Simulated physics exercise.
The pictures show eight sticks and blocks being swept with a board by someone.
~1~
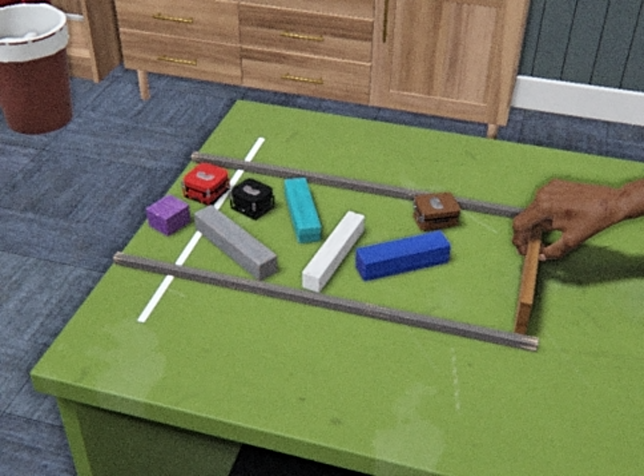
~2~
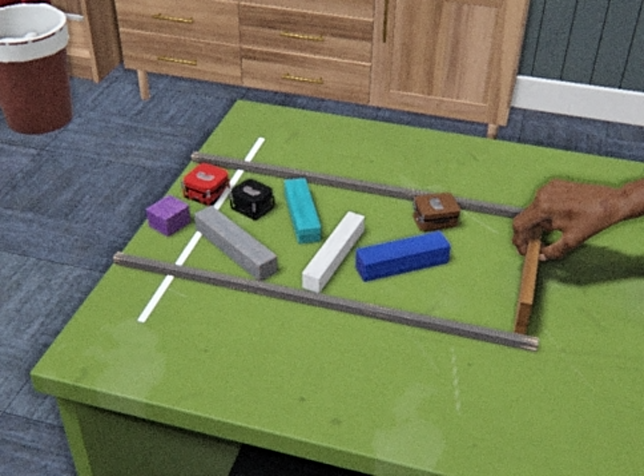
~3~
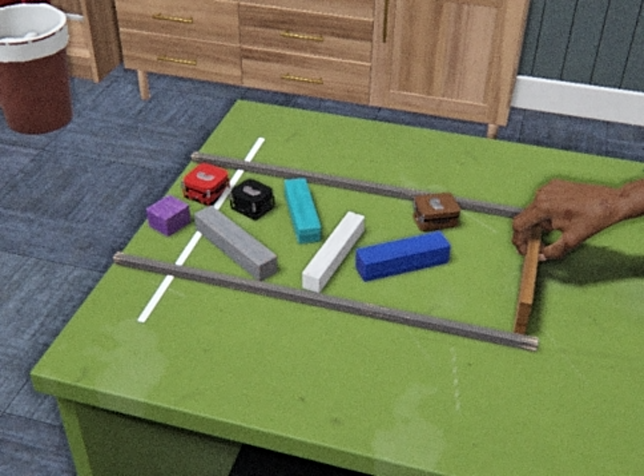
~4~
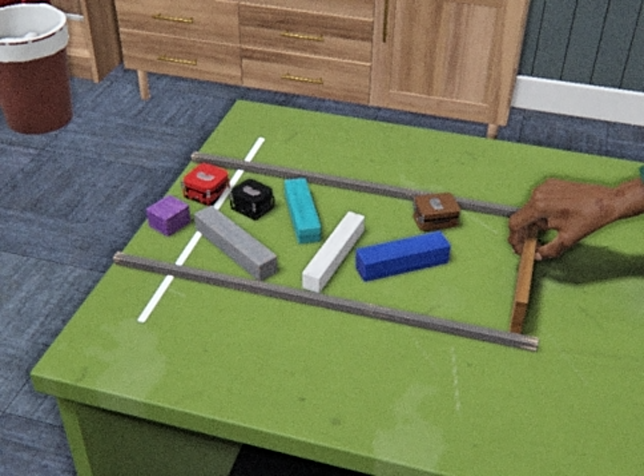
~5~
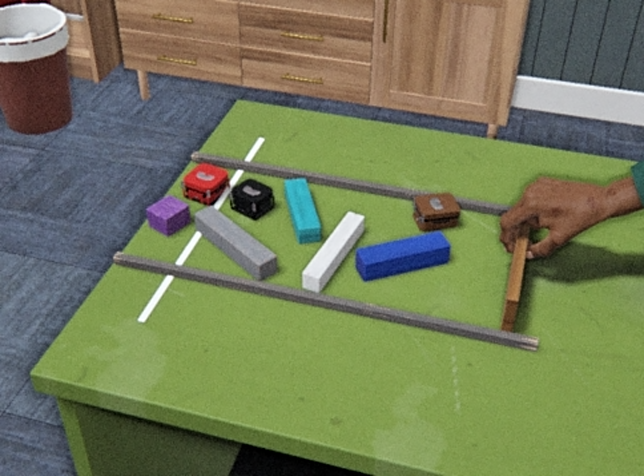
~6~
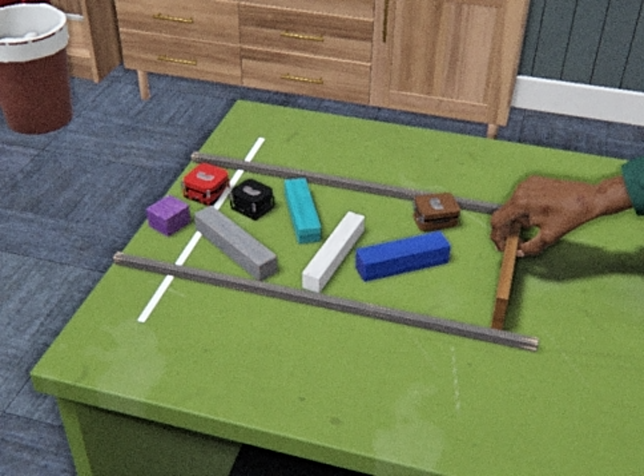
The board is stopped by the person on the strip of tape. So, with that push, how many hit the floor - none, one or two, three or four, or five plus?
Band: Three to four.
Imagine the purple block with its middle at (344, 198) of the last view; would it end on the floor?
I reckon from there it stays aboard.
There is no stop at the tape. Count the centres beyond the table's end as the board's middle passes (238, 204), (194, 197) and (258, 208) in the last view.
Taking the three positions in turn, the counts come to 2, 5 and 1.
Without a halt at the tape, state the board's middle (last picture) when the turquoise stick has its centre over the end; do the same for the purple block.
The middle is at (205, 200) when it's the turquoise stick, and at (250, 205) when it's the purple block.
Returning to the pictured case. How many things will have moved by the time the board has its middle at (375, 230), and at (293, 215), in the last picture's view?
Moved so far: 3, then 8.
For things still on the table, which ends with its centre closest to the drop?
Turquoise stick.
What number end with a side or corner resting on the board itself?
It touches 2.
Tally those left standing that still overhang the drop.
1 is the number.
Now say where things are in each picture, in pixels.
Purple block (169, 216); red case (206, 185); black case (252, 199); board (531, 259); tape (210, 217), in the first frame.
Red case (206, 185); brown case (436, 213), in the second frame.
Black case (252, 200); board (531, 259), in the third frame.
Purple block (169, 216); grey bar (235, 242), in the fourth frame.
Red case (206, 185); turquoise stick (302, 210), in the fifth frame.
Purple block (169, 216); red case (206, 185); black case (252, 200); board (509, 255); tape (210, 217), in the sixth frame.
Early on, none off yet; purple block at rest near (169, 216); red case at rest near (206, 185); black case at rest near (252, 200).
Finally, the number that fall off is three or four; lost, grey bar, black case, red case and purple block.
